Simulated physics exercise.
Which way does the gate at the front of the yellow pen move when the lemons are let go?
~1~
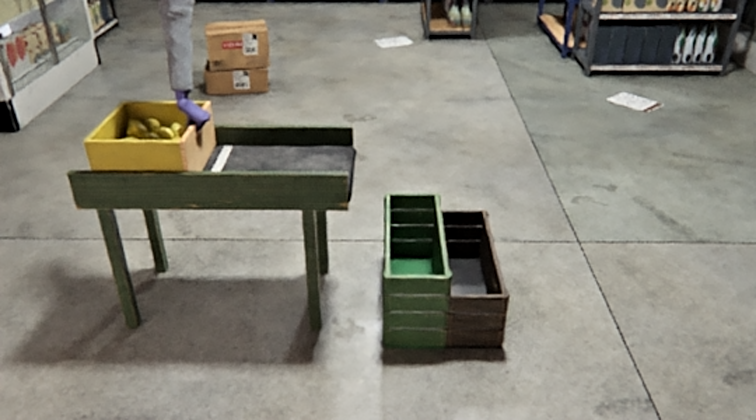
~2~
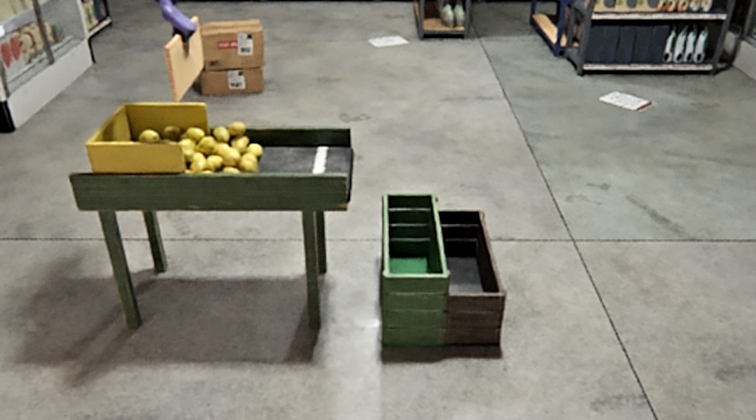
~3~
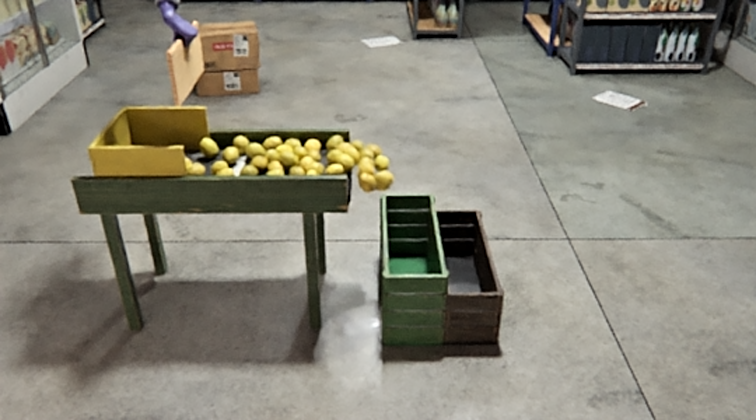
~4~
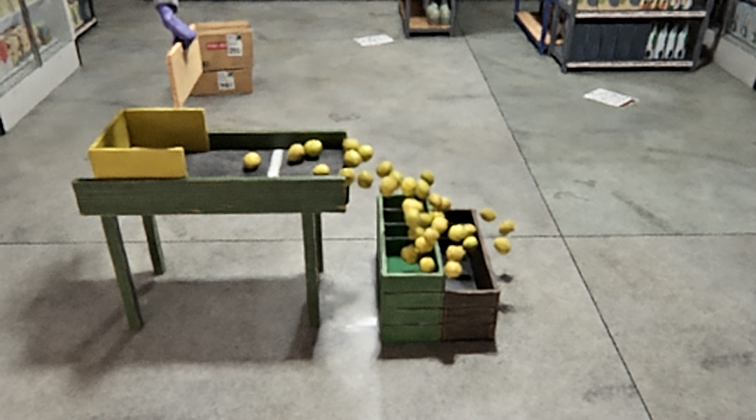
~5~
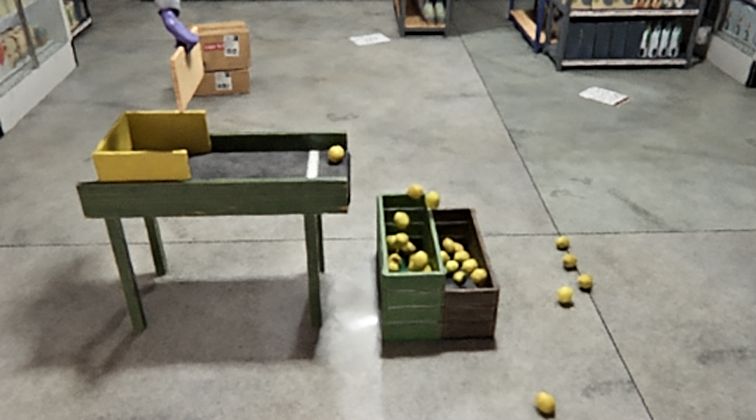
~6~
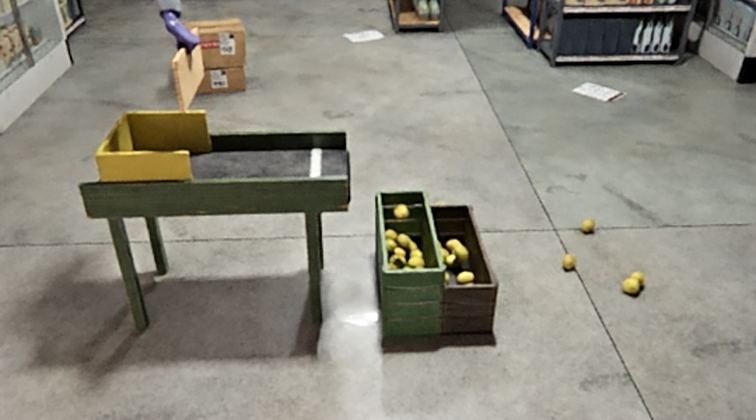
The gate moves up, lifted clear of the pen so the lemons can spill out onto the belt.
